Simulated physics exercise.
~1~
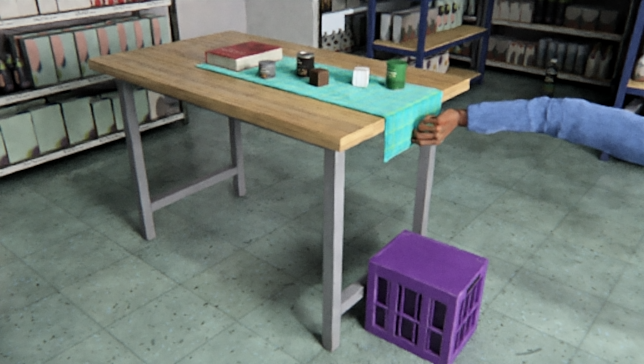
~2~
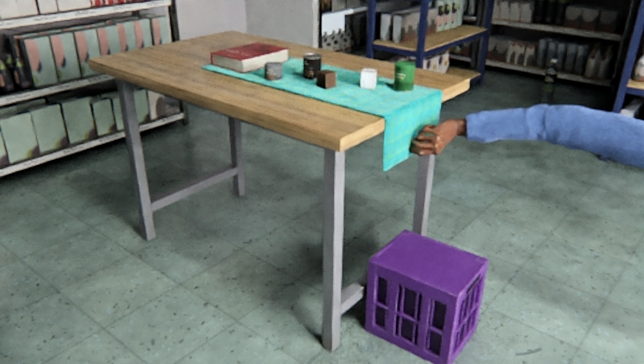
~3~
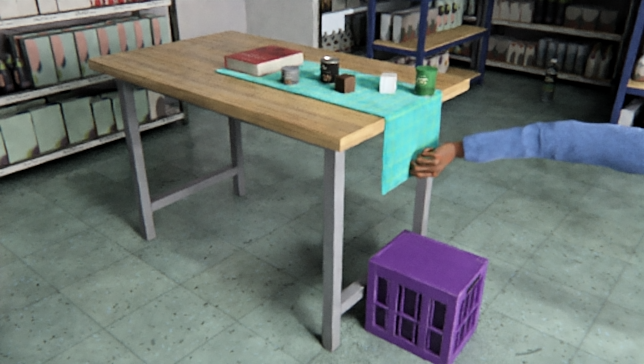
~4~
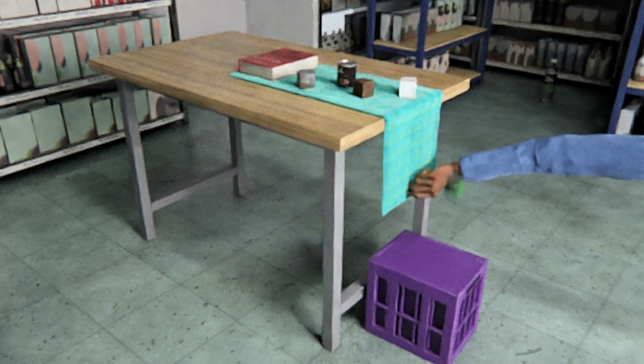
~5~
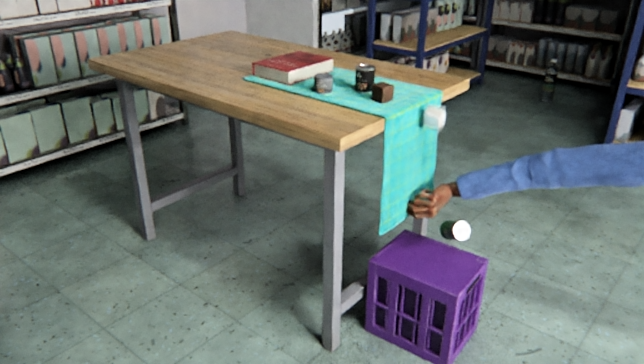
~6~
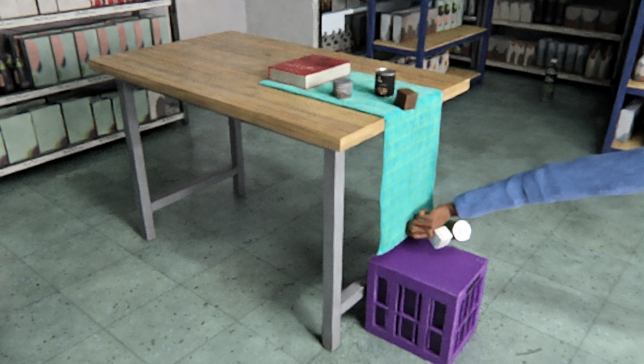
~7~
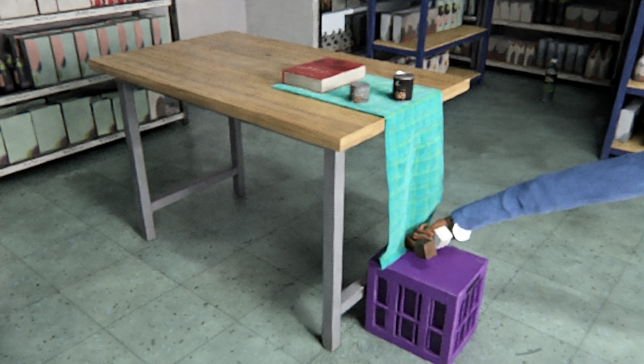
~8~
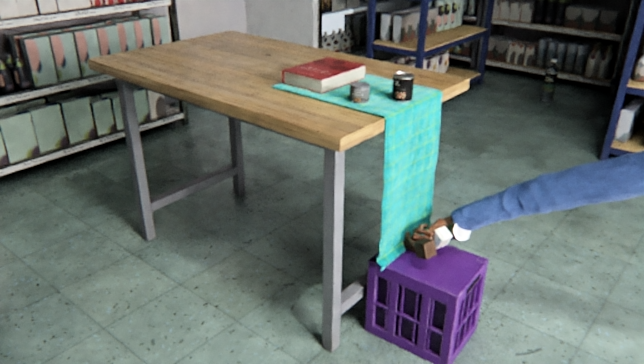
The clip shows a hand pulling a turquoise scarf down off a table toward a purple crate, carrying small objects and a book along until a green can, a white cube and a brown cube drop over the edge; the book, black can and grey pot remain on top.
